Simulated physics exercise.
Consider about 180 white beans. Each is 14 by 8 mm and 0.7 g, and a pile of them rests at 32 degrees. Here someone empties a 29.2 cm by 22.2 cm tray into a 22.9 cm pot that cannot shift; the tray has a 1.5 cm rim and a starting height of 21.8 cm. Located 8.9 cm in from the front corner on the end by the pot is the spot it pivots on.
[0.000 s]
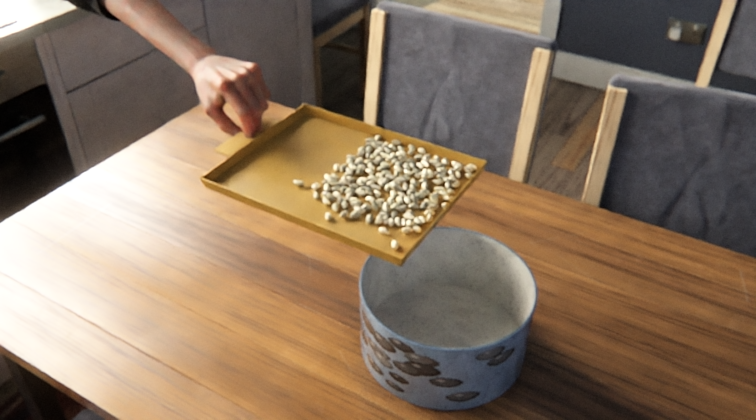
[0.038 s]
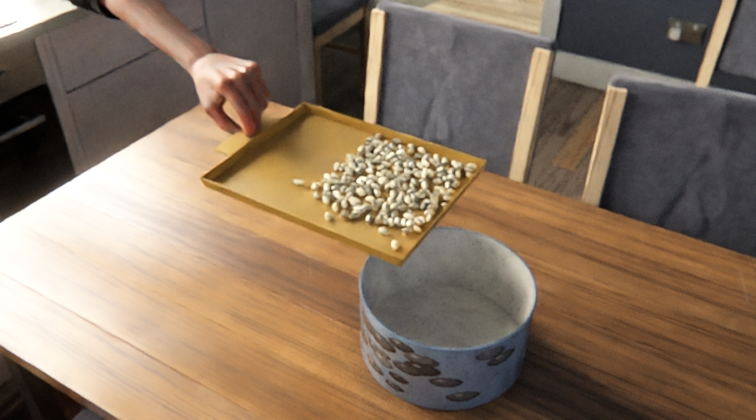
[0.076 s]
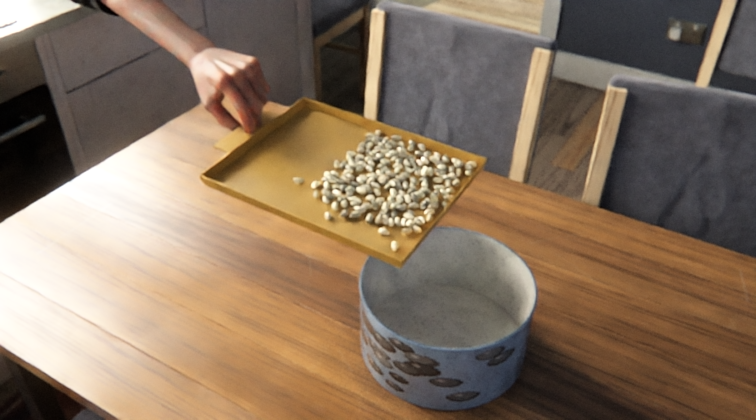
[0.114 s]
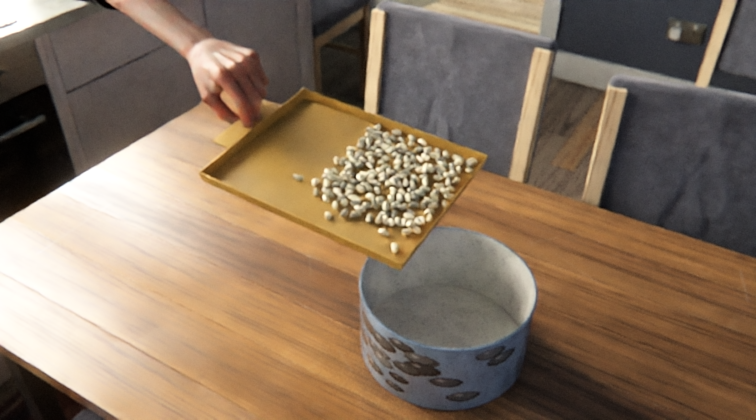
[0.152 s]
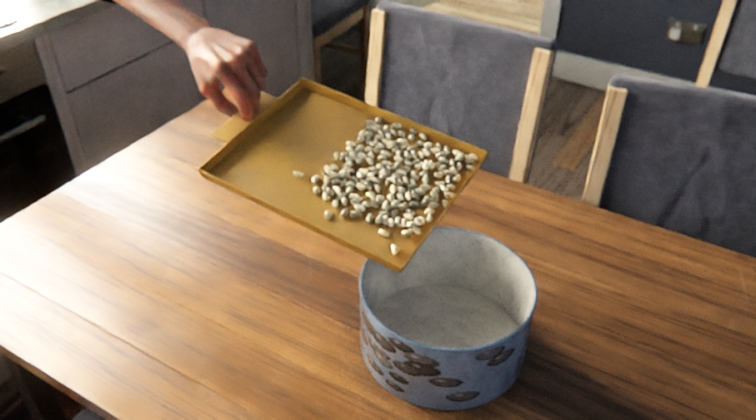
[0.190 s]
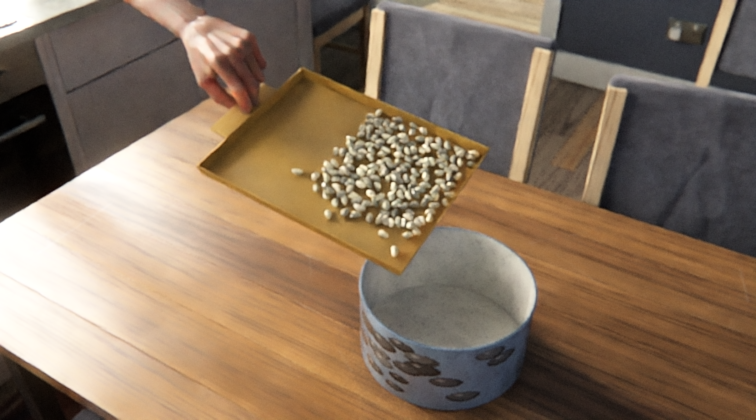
The clip shows a hand holding a yellow tray with a pile of small white beans above a round, open pot on a wooden table, the tray staying nearly level at first, then tilting slightly toward its right front corner.
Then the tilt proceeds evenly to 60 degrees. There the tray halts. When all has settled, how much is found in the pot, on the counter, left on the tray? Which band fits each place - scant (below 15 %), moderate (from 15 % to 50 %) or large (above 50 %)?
Pot: It will come to a middle fraction. Counter: It will come to a middle fraction. Tray: It will come to a middle fraction.
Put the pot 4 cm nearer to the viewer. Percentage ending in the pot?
Share in pot: Approx. 60 %.
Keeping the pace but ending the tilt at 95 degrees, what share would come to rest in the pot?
Around 70 in a hundred.
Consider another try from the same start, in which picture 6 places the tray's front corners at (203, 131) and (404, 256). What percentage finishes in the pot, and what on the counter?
You'd end with pot at 30 and counter at 5.
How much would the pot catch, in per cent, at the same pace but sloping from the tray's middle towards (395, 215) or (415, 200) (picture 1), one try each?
Roughly 30 per cent on the first try and 30 per cent on the second.
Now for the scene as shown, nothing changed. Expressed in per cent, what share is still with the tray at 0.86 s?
I'd put it at roughly 60 per cent.
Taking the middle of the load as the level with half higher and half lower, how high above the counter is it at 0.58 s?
I'd say near 22 cm.
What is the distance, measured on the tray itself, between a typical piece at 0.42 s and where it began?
Some 2 cm.
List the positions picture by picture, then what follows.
The first picture shows tray tilt 0 degrees, front corners at (203, 177) and (401, 256); middle of the pieces at (396, 184); pot at (448, 282).
The second picture shows tray tilt 1 degrees, front corners at (203, 177) and (401, 256); middle of the pieces at (396, 183).
The third picture shows tray tilt 2 degrees, front corners at (203, 175) and (401, 258); middle of the pieces at (396, 182).
The fourth picture shows tray tilt 6 degrees, front corners at (202, 172) and (401, 261), lowest corner right front; middle of the pieces at (396, 179).
The fifth picture shows tray tilt 9 degrees, front corners at (201, 168) and (401, 265), lowest corner right front; middle of the pieces at (396, 176).
The sixth picture shows tray tilt 13 degrees, front corners at (200, 165) and (401, 268), lowest corner right front; middle of the pieces at (396, 174); pot at (448, 282). Its pace works out near 100 degrees a second.
After 0.42 s, tilt 37 degrees; the tray holds 100 %, the pot 0 %.
After 0.58 s, tilt 53 degrees; the tray holds 100 %, the pot 0 %.
After 0.86 s, tilt 60 degrees; the tray holds 60 %, the pot 15 %.
At rest (2.6 s), pot 35 %, counter 35 %, tray 30 %.
